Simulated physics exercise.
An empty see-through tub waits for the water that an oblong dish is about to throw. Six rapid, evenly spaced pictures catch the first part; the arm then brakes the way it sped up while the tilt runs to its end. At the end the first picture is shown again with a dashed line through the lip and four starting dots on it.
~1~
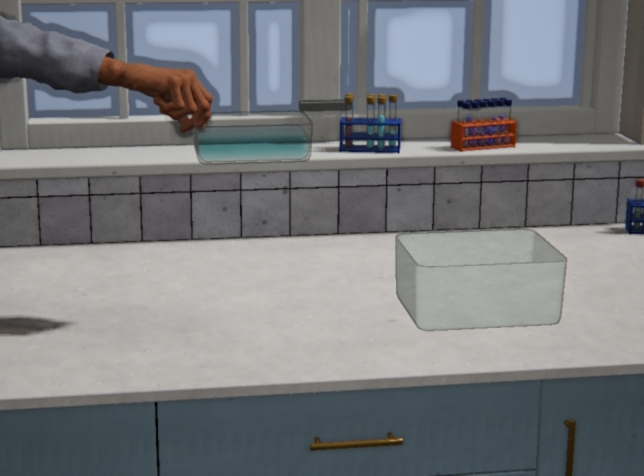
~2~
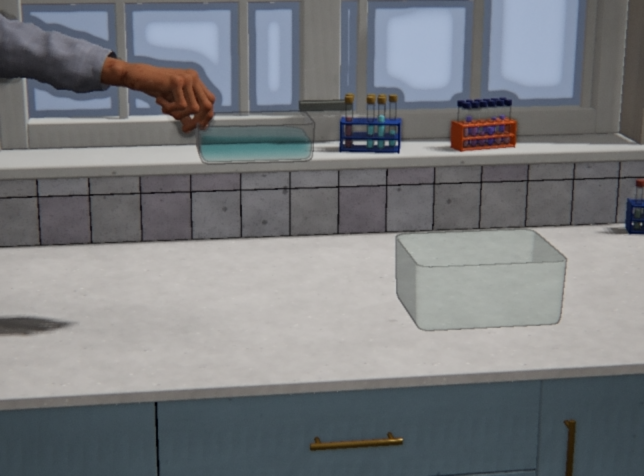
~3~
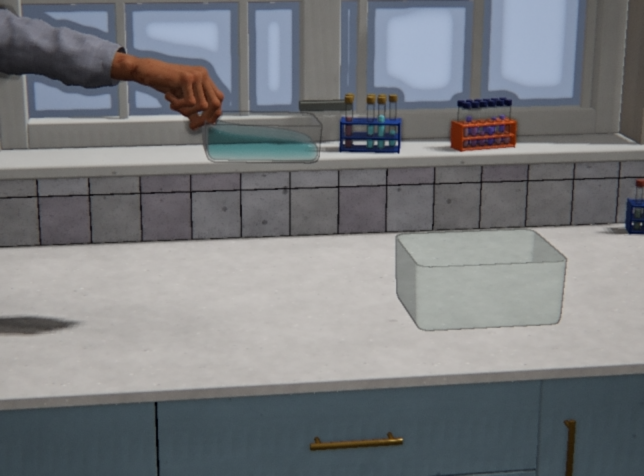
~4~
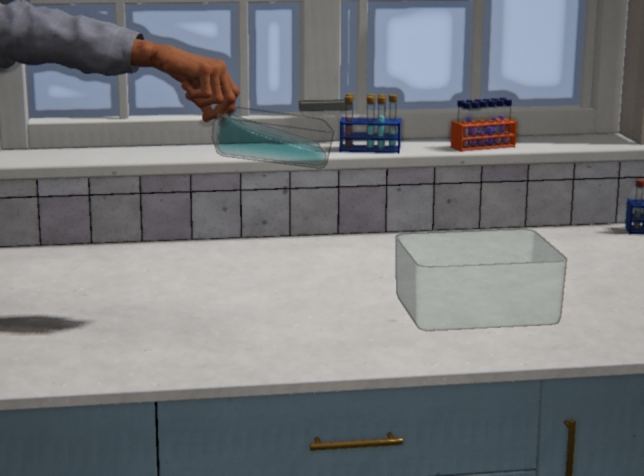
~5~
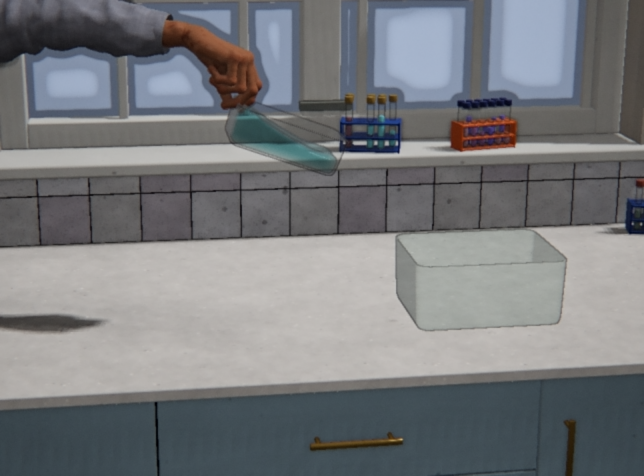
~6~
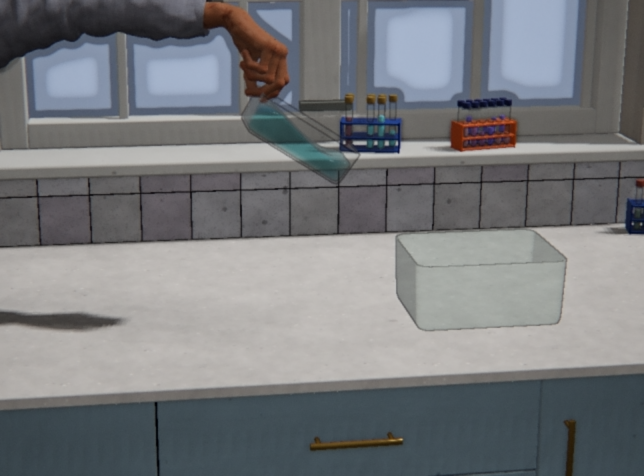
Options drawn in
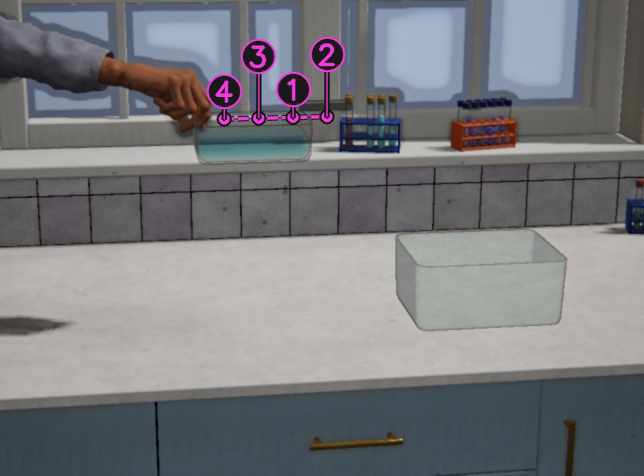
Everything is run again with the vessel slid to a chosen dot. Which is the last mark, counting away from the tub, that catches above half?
3 will do.
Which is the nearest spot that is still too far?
Here it is spot 4.
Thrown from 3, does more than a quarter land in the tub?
Yes.
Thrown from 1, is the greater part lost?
No.
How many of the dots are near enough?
Three of them.
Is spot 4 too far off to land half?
Yes, it does.
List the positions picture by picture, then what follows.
Upright, lip at (307, 117); tub from (416, 330) to (560, 323); nothing has left yet.
Upright, lip at (309, 117); nothing has left yet.
Tipped about 2°, lip at (316, 119); nothing has left yet.
Tipped about 9°, lip at (328, 125); nothing has left yet.
Tipped about 20°, lip at (342, 135); nothing has left yet.
Tipped about 33°, lip at (354, 148); nothing has left yet.
On the marked copy, 1 at (293, 117); 2 at (327, 116); 3 at (258, 118); 4 at (224, 119).
For spot 1, about 72 % lands in the tub, 17 % falls short and 11 % goes beside or beyond.
For spot 2, about 89 % lands in the tub, 7 % falls short and 4 % goes beside or beyond.
For spot 3, about 69 % lands in the tub, 24 % falls short and 7 % goes beside or beyond.
For spot 4, about 24 % lands in the tub, 67 % falls short and 9 % goes beside or beyond.
